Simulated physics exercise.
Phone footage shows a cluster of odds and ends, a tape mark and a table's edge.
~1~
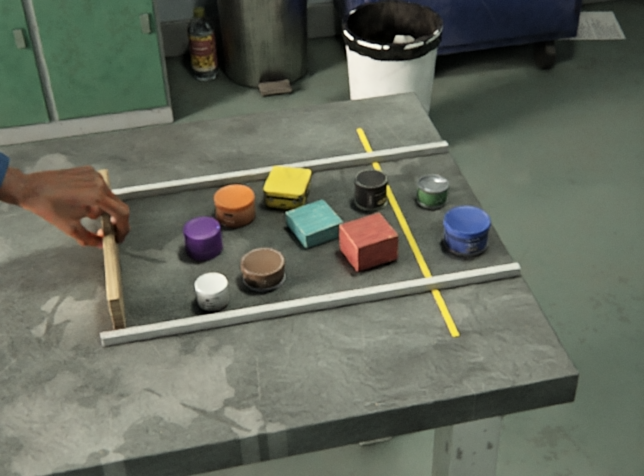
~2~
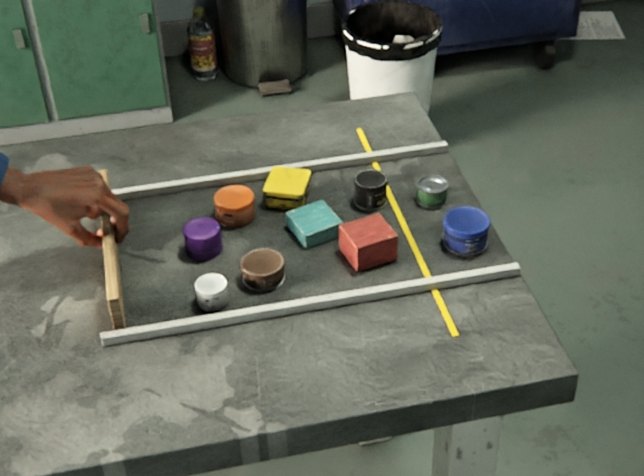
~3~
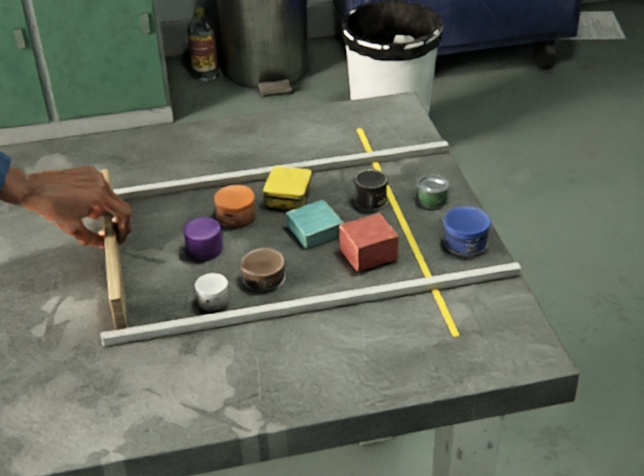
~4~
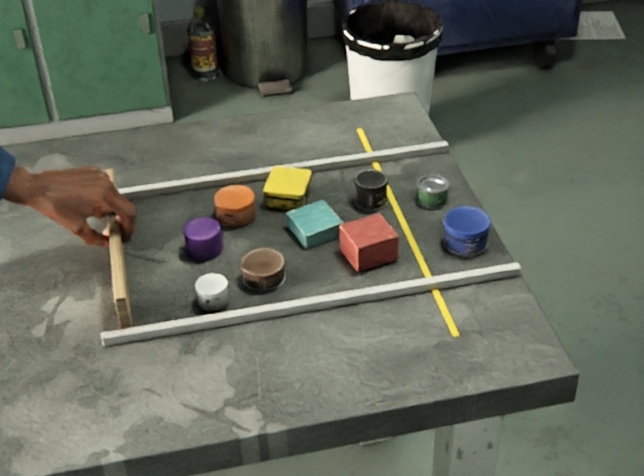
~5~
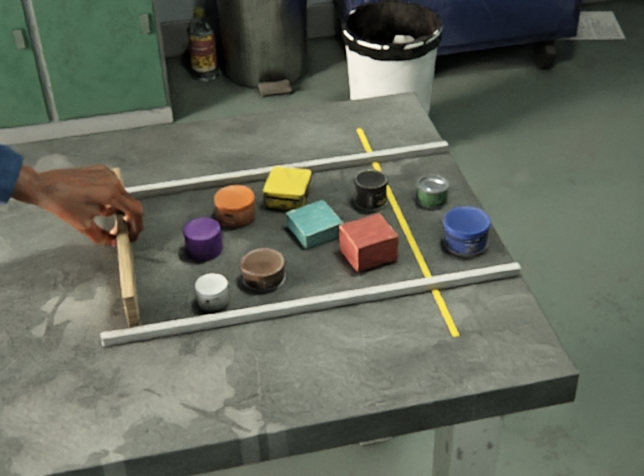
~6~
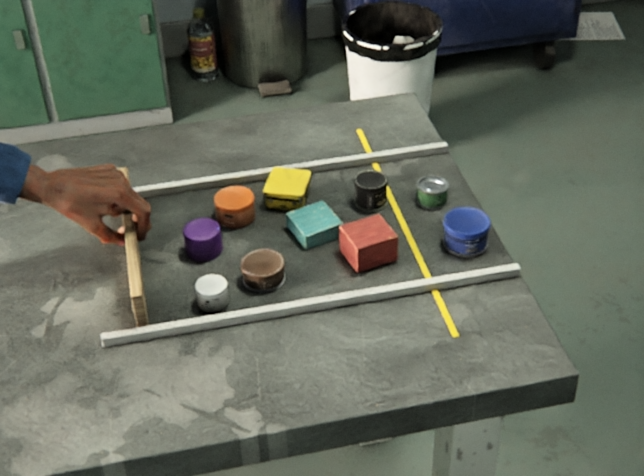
In a workshop-like room with green cabinets and a white bin behind, a grey table is seen from above at an angle by a still camera. Between two pale rails sit purple, orange, white, brown, yellow, teal, red and black objects, with green and blue containers beyond a yellow tape line at right. A hand at left holds a wooden board upright, then slides it slightly rightward, touching none of them.
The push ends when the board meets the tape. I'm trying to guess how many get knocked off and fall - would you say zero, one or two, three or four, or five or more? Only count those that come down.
I expect that a single piece or a pair will leave the table.
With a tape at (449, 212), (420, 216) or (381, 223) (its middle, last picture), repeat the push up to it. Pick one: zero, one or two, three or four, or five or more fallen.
Place by place: 5 or more, then 1 or 2, then none at all.
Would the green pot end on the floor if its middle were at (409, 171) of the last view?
From that start the object is safe.
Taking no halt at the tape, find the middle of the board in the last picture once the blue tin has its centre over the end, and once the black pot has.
(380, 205) and then (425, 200), give or take.
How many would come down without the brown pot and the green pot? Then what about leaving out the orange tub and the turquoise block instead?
Falls come to 0 the first time and 1 the other time.
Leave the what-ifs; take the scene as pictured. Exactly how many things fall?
Taken together, the number is 2.
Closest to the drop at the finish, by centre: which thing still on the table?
Red block.
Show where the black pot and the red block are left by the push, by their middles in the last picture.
Approximately (439, 173) for one, approximately (476, 227) for the other.
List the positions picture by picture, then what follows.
The first picture shows blue tin (466, 231); green pot (432, 192); black pot (371, 190); board (111, 246); tape (401, 219).
The second picture shows green pot (432, 192); board (111, 246).
The third picture shows black pot (371, 190); white tub (212, 293).
The fourth picture shows blue tin (466, 231); red block (369, 243).
The fifth picture shows green pot (432, 192); yellow case (288, 189).
The sixth picture shows blue tin (466, 232); green pot (432, 193); black pot (371, 191); board (132, 244); tape (401, 219).
Soon after, none off yet; blue tin at rest near (466, 232); green pot at rest near (432, 193); black pot at rest near (371, 191).
After that, none off yet; blue tin at rest near (466, 232); green pot at rest near (432, 193); black pot at rest near (373, 190).
And then, none off yet; blue tin displaced a little near (483, 231); green pot moving near (442, 190); black pot displaced about its own width near (404, 179).
In the end, the number that fall off is one or two; gone, green pot and blue tin.
